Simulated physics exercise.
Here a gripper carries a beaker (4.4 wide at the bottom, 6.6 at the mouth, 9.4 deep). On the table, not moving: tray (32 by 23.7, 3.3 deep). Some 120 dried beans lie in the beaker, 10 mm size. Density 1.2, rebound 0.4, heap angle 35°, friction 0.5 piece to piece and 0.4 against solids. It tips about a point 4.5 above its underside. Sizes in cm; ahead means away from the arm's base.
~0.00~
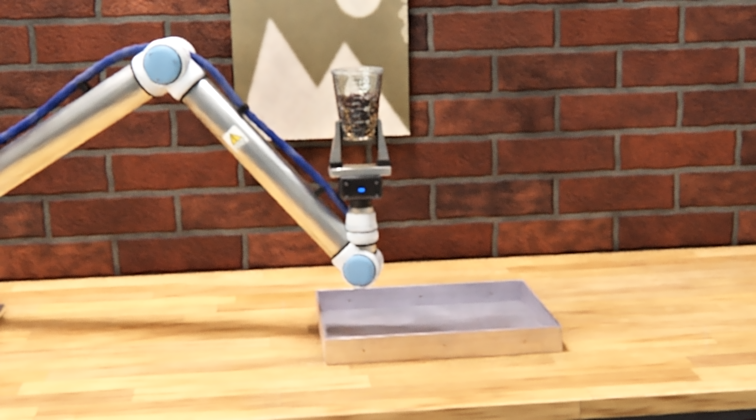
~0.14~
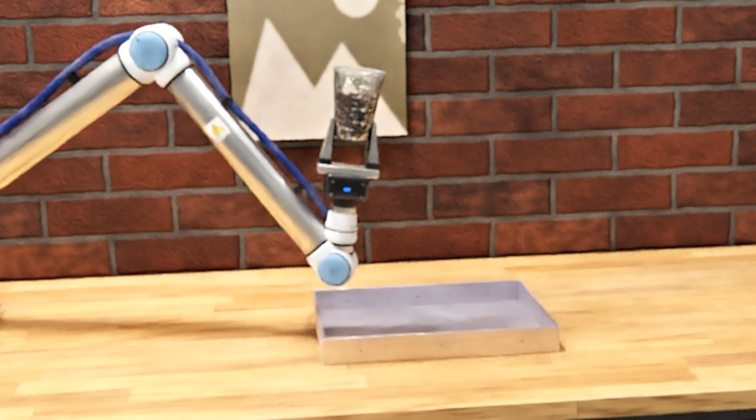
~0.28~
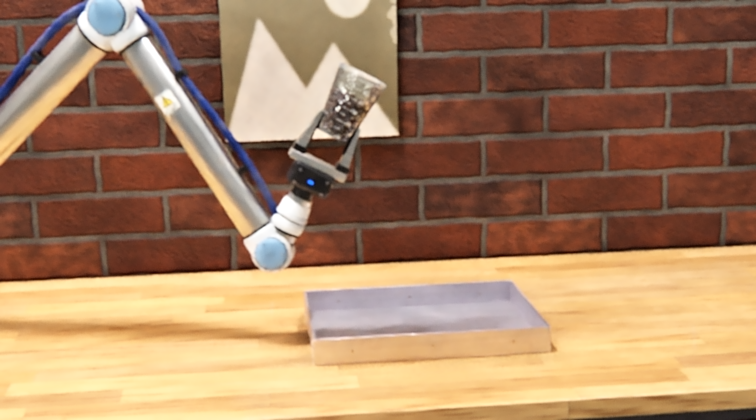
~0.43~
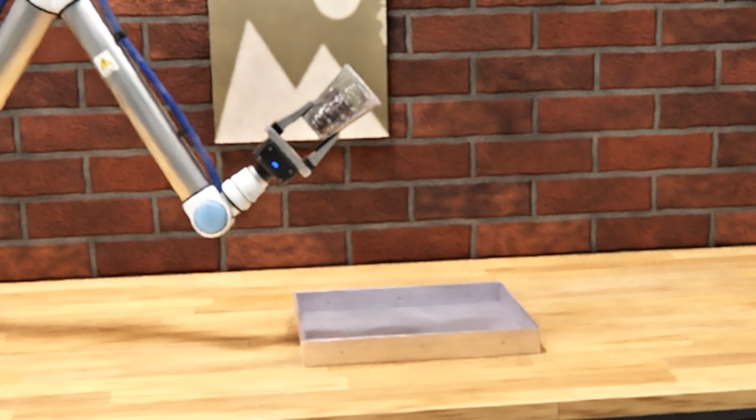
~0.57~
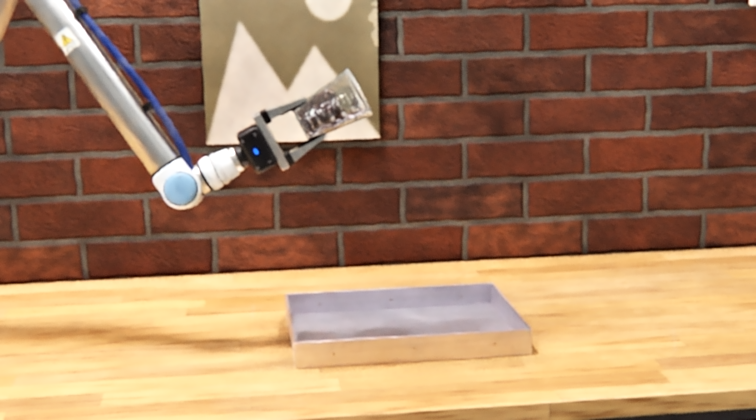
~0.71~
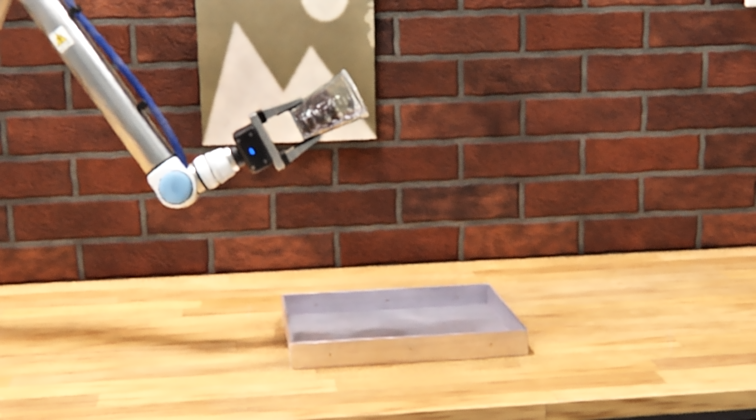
On a wooden table before a red brick wall, a robotic arm's gripper holds a clear beaker of dried beans upright above a shallow, empty tray. The arm draws back to the left while tilting the beaker rightward, first slightly, then steeply. The tilting slows near the end, with the beans still inside.
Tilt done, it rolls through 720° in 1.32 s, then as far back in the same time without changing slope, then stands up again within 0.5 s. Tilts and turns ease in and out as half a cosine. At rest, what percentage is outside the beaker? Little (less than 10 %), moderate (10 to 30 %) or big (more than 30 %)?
Outside the beaker the share is little, less than 10 %.
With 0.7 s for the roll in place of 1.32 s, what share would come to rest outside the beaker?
Then about 0 per cent.
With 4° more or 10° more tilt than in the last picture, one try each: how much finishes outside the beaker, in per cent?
Some 0 and 25 per cent.
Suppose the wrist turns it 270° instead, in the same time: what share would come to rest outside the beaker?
Then about 0 per cent.
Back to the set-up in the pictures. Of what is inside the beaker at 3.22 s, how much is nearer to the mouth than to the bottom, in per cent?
Some 35 per cent.
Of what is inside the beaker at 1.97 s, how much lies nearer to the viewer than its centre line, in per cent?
About 45 per cent.
After 1.97 s, tipped 64°, highest piece 36 above the table; 121 in the beaker, 1 in the tray.
After 3.22 s, tipped 64°, highest piece 35 above the table; 121 in the beaker, 1 in the tray.
After 4.05 s, upright, highest piece 37 above the table; 121 in the beaker, 1 in the tray.
After 4.75 s, upright, highest piece 37 above the table; 121 in the beaker, 1 in the tray.
At rest, 121 in the beaker, 1 in the tray. That is 1 % outside the beaker.
